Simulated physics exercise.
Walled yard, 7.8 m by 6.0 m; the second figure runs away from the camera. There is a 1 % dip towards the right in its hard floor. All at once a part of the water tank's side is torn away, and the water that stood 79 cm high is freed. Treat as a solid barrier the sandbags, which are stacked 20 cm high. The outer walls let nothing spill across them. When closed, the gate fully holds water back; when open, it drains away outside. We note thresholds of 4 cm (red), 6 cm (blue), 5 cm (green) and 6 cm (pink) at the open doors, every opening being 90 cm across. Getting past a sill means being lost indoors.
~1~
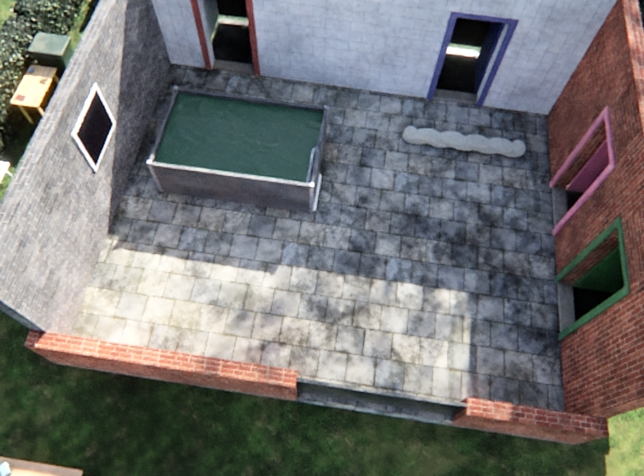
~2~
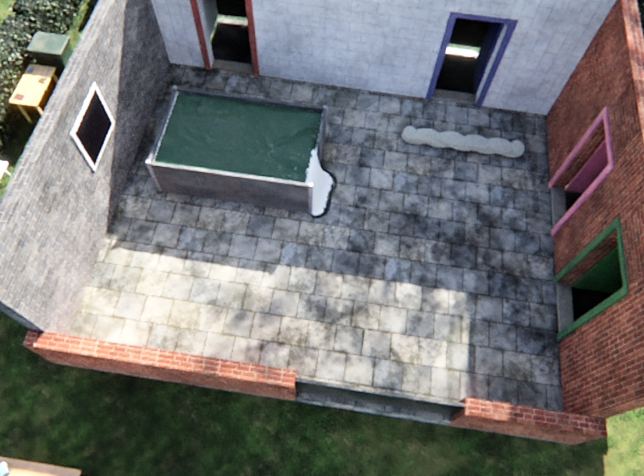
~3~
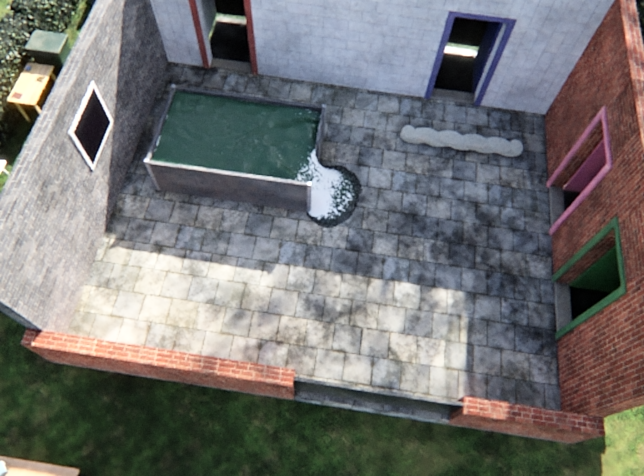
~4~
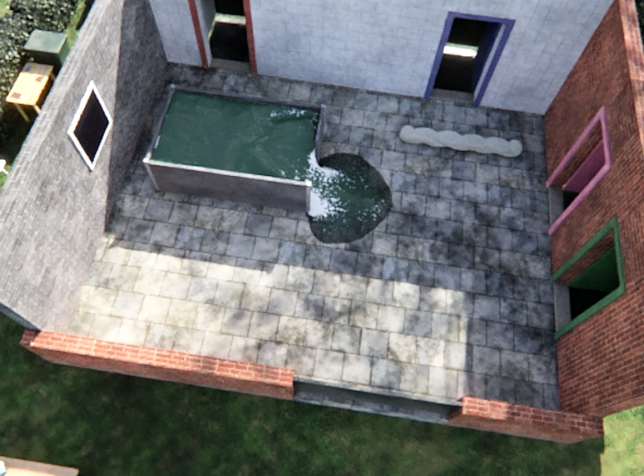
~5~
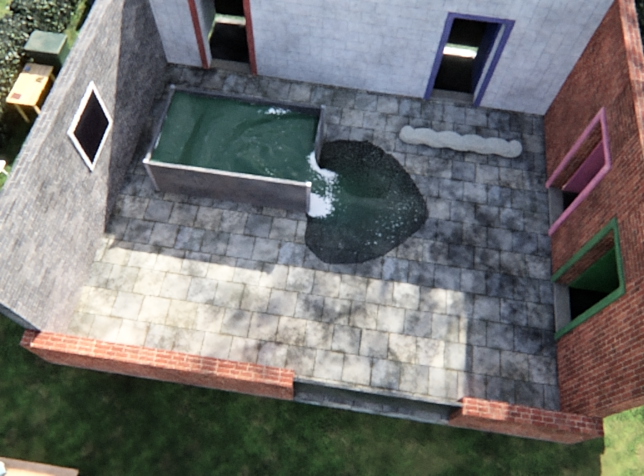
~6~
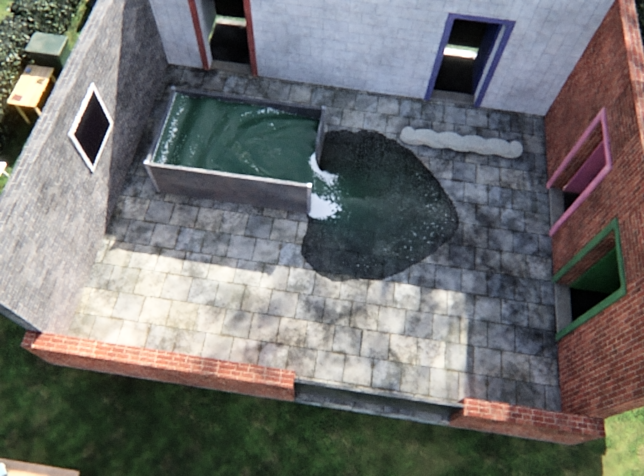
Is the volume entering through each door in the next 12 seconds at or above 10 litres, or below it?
Red door: Below, blue door: Below, green door: At or above, pink door: At or above.
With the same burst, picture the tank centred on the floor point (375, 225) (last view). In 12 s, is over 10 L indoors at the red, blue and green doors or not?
Lab note: Red door limit not exceeded; blue door limit not exceeded; green door limit exceeded.
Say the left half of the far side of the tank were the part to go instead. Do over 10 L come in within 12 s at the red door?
Compared with the limit, red is more.
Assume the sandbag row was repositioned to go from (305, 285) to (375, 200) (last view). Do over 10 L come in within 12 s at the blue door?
Checked against the limit, blue is too much.
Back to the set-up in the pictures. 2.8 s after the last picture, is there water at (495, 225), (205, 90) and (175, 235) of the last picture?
Soaked, untouched, untouched.
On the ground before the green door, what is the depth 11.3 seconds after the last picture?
Depth: Approx. 10.5 cm.
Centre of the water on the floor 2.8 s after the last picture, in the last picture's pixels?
Centre: Roughly (344, 204) px.
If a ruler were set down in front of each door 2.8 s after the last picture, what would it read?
Centimetres: Red 0 / blue 5 / green 17 / pink 21.
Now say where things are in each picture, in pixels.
In the first frame, still water, 79 cm deep, in the water tank at (241, 137).
In the second frame, the front is at (314, 215), 0.5 m from the gap at (313, 181); 0.2 m2 of floor is under water; 79 cm left at the back of the water tank.
In the third frame, the front is at (356, 189), 0.8 m from the gap at (311, 182); 0.8 m2 of floor is under water; 79 cm left at the back of the water tank.
In the fourth frame, water pours out at (311, 183) and has run 1.4 m, to (387, 205); typically 8 cm deep outside, 79 cm at the water tank's back.
In the fifth frame, water pours out at (311, 183) and has run 2.1 m, to (422, 217); typically 5 cm deep outside, 79 cm at the water tank's back.
In the sixth frame, water pours out at (311, 184) and has run 2.6 m, to (452, 225); typically 4 cm deep outside, 74 cm at the water tank's back.
Then, 0.7 s after the last picture water covers 35 % of the floor and is deepest (40 cm) near (321, 203); red door not reached, blue door not reached, green door not reached, pink door 8 cm at the sill, 0 L in.
Then, 1.5 s after the last picture water covers 45 % of the floor and is deepest (36 cm) near (546, 178); red door not reached, blue door 2 cm at the sill, 0 L in, green door 16 cm at the sill, 35 L in, pink door 19 cm at the sill, 53 L in.
Then, 2.8 s after the last picture water covers 50 % of the floor and is deepest (28 cm) near (546, 178); red door not reached, blue door 5 cm at the sill, 0 L in, green door 17 cm at the sill, 133 L in, pink door 21 cm at the sill, 183 L in.
Then, 6.3 s after the last picture water covers 65 % of the floor and is deepest (16 cm) near (559, 423); red door not reached, blue door 3 cm at the sill, 1 L in, green door 13 cm at the sill, 298 L in, pink door 15 cm at the sill, 326 L in.
Then, 11.3 s after the last picture water covers 95 % of the floor and is deepest (13 cm) near (559, 423); red door 5 cm at the sill, 0 L in, blue door 4 cm at the sill, 1 L in, green door 10 cm at the sill, 405 L in, pink door 11 cm at the sill, 424 L in.
